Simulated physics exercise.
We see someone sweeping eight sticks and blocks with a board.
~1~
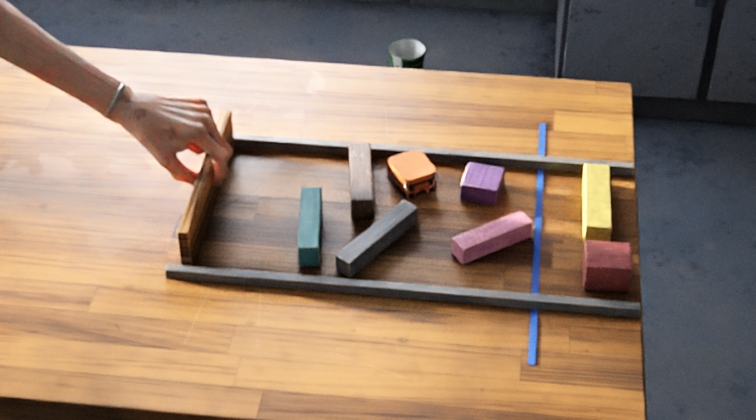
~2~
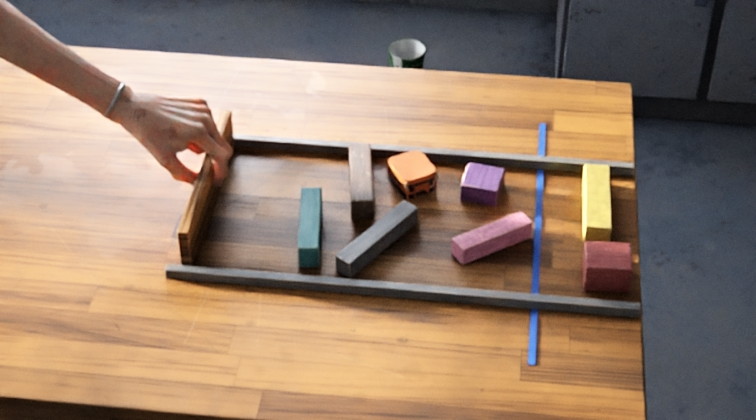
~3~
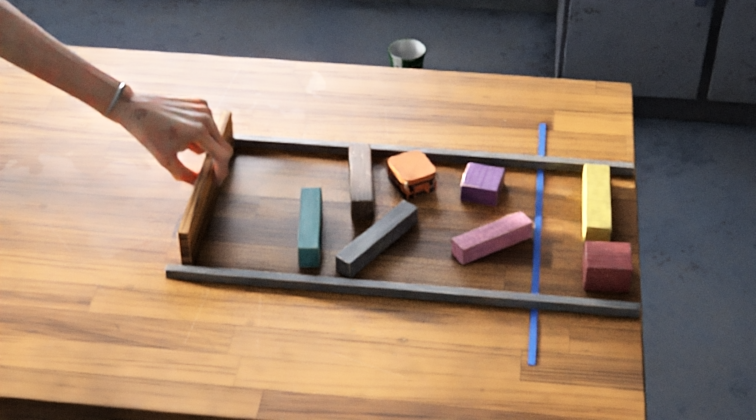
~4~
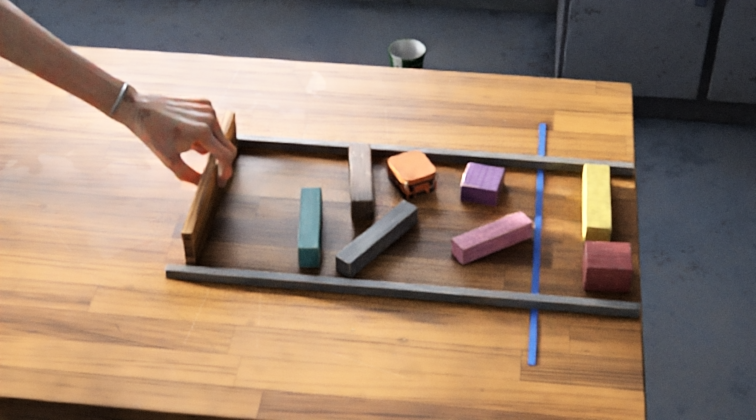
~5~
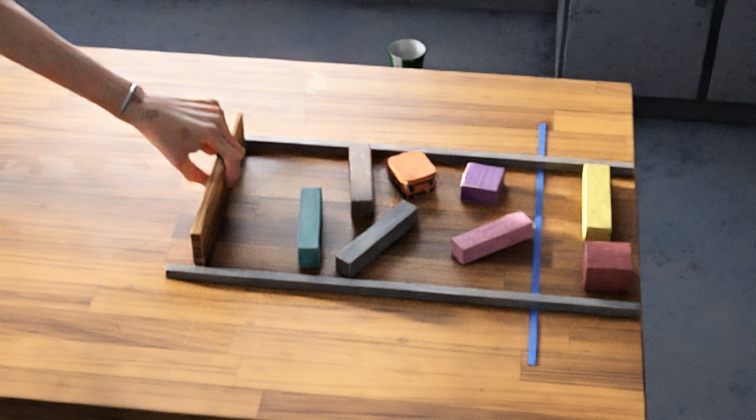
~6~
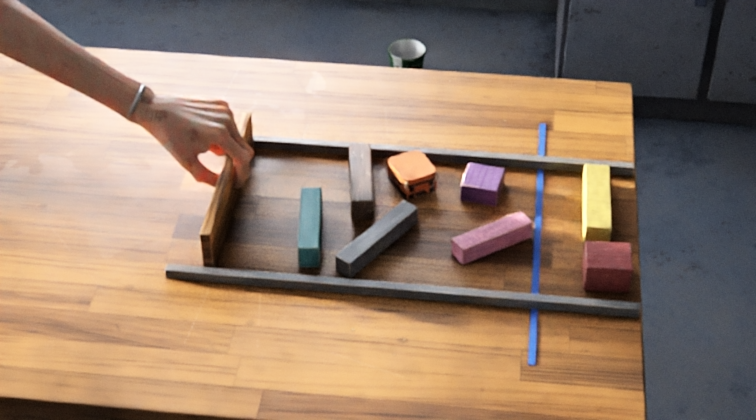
A hand holds a wooden board upright and slides it slightly right toward the colored blocks.
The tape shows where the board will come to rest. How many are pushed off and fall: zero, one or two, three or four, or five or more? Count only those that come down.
The number that fall off is one or two.
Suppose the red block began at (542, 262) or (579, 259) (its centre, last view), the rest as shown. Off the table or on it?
In that order, it remains up; survives.
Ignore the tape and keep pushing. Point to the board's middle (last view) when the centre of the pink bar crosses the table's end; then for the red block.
Near (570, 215) and (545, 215).
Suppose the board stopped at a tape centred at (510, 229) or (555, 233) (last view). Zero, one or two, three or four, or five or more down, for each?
Taking them in turn, no fall at all; 3 or 4.
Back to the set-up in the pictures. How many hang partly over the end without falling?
It comes to 2.
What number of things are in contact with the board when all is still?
In contact: 2.
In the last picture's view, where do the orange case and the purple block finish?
Near (588, 184) and (625, 183).
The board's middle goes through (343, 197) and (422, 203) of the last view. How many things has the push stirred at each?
3 and 6.
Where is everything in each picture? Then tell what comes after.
The first picture shows red block (607, 266); yellow bar (597, 204); pink bar (492, 238); board (208, 187); tape (538, 231).
The second picture shows yellow bar (597, 204); grey bar (378, 239).
The third picture shows pink bar (492, 238); brown bar (361, 181).
The fourth picture shows red block (607, 266); orange case (412, 175).
The fifth picture shows yellow bar (597, 204); purple block (483, 184).
The sixth picture shows red block (607, 266); yellow bar (597, 204); pink bar (492, 238); board (229, 189); tape (538, 231).
Soon after, none off yet; red block at rest near (607, 266); yellow bar at rest near (597, 204); pink bar at rest near (492, 238).
In the end, the number that fall off is one or two; gone, yellow bar.
